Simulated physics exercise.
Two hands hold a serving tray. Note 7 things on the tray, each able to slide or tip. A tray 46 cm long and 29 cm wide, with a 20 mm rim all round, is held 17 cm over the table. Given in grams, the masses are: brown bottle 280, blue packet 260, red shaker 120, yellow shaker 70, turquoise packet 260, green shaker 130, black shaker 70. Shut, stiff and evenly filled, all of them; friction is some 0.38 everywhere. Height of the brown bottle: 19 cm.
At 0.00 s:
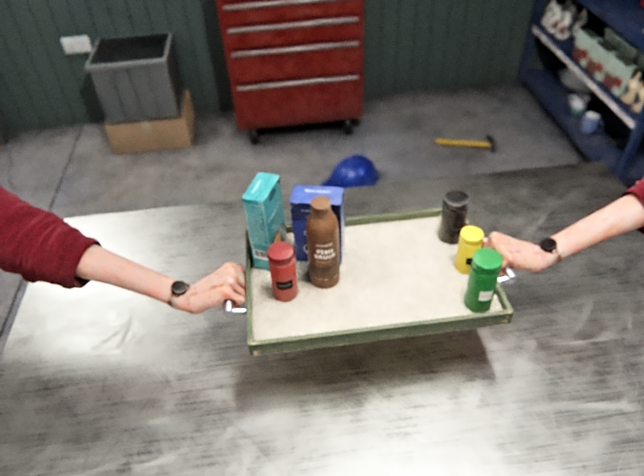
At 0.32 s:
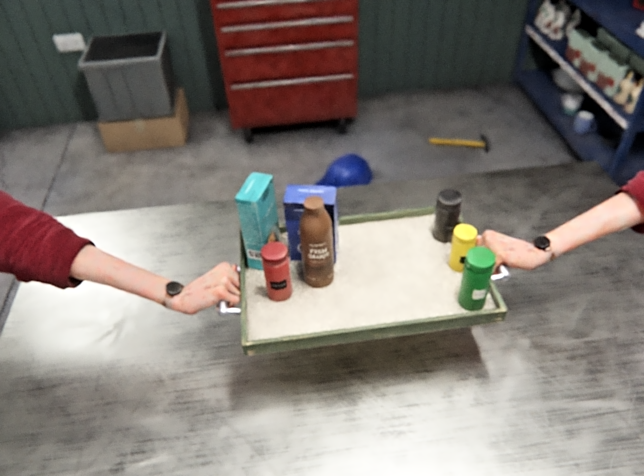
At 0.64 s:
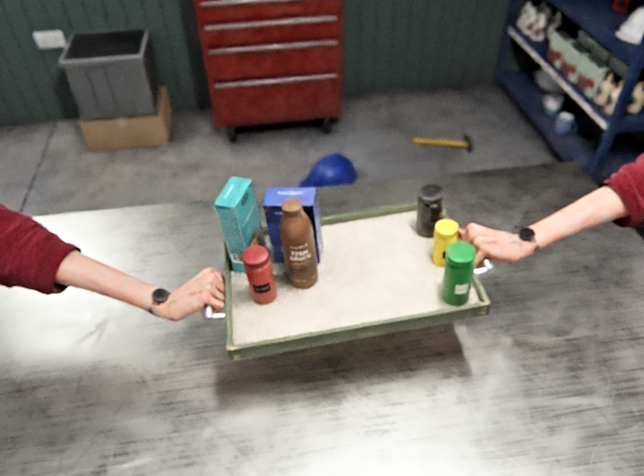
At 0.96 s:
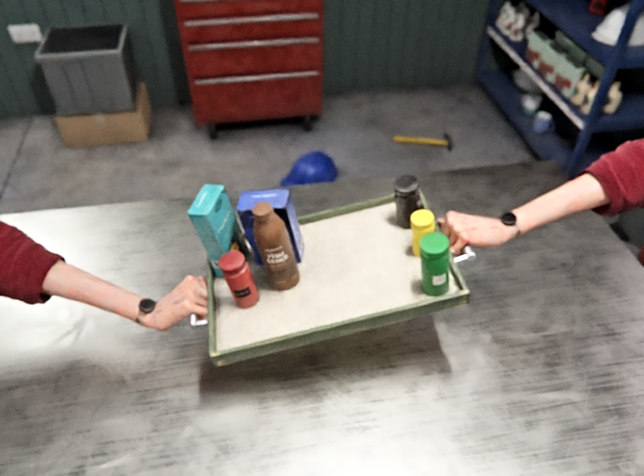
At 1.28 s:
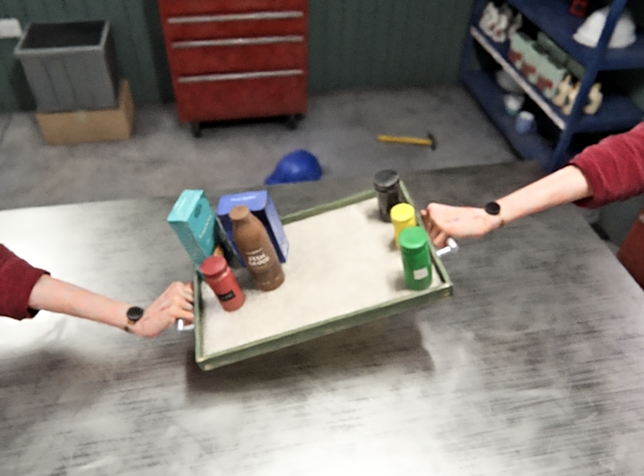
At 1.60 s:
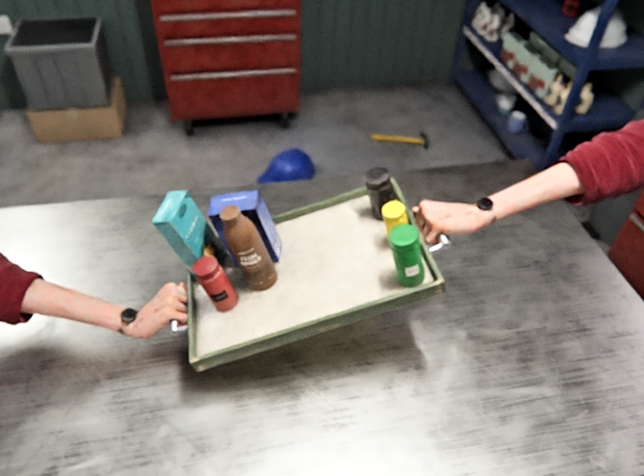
Two hands holding a serving tray of bottles, shakers and packets above a table, gradually tilting it down to the left.
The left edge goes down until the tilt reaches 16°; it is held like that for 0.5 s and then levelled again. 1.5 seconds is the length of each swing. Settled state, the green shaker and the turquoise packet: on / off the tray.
In order: The green shaker ends up on the tray; the turquoise packet ends up off the tray.
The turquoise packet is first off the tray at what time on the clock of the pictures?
I'd put it at some 1.8 s.
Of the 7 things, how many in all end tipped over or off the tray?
The tally is 1.
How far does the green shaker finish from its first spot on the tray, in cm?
The shift is close to 0 cm.
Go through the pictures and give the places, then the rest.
Tray level; green shaker (483, 281); turquoise packet (267, 224), in the first frame.
Tray level; red shaker (277, 272); yellow shaker (463, 249), in the second frame.
Tray tilted 4°, left edge down; black shaker (430, 212); brown bottle (298, 244), in the third frame.
Tray tilted 10°, left edge down; blue packet (273, 229); red shaker (240, 280), in the fourth frame.
Tray tilted 15°, left edge down; yellow shaker (405, 228); black shaker (389, 197), in the fifth frame.
Tray tilted 16°, left edge down; green shaker (407, 257); turquoise packet (192, 238) tipped 4° from how it sat, in the sixth frame.
After 1.90 s, tray tilted 16°, left edge down; turquoise packet now off the tray.
After 2.20 s, tray tilted 16°, left edge down.
After 3.00 s, tray tilted 5°, left edge down.
At rest (4.1 s), off the tray, turquoise packet; the other 6 in place, give or take 5 cm. In the last view, green shaker near (416, 274), turquoise packet near (155, 271).
